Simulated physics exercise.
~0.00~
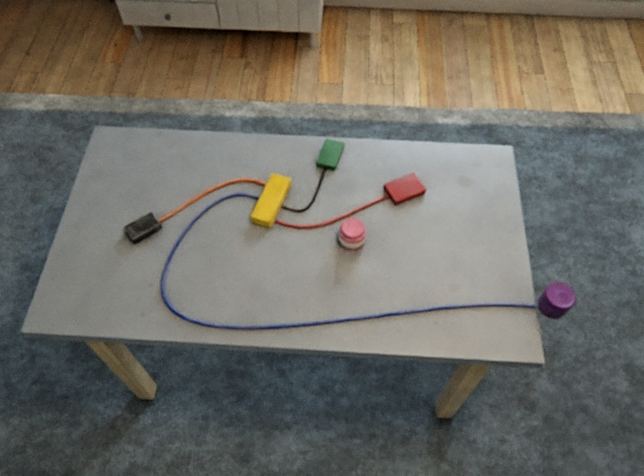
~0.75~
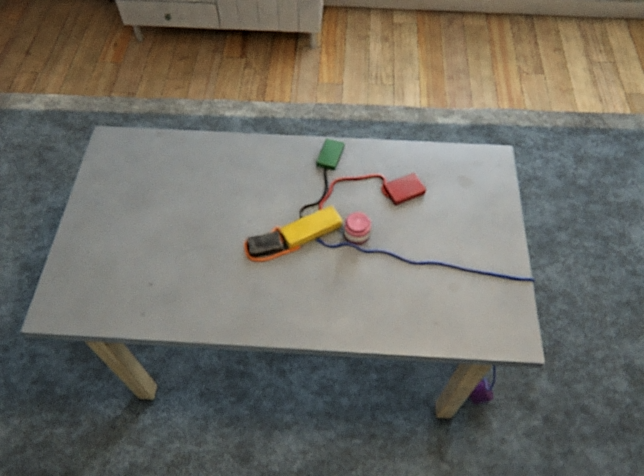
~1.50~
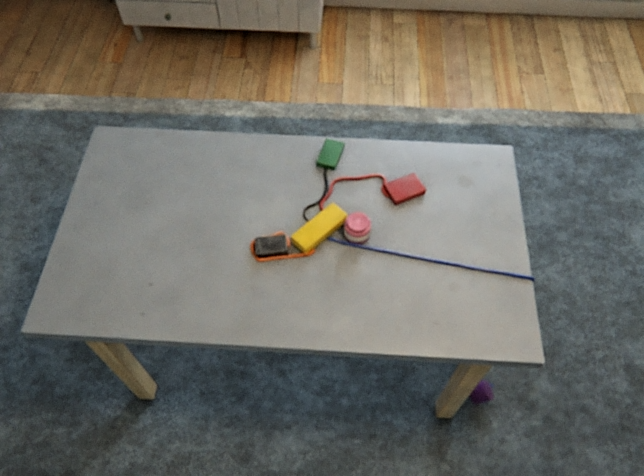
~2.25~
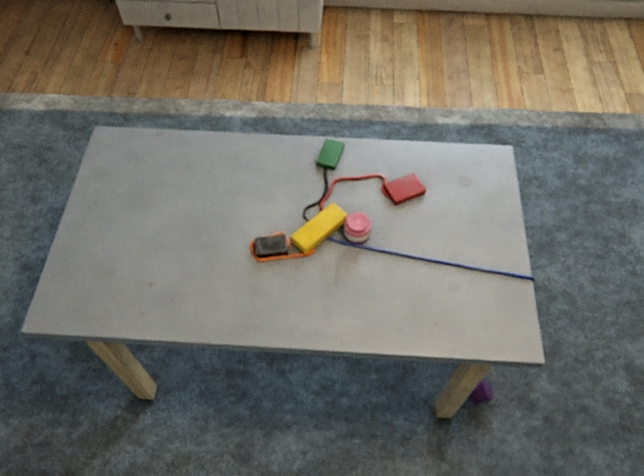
A purple speaker drops off the table's right edge, its blue cable dragging the yellow strip rightward.
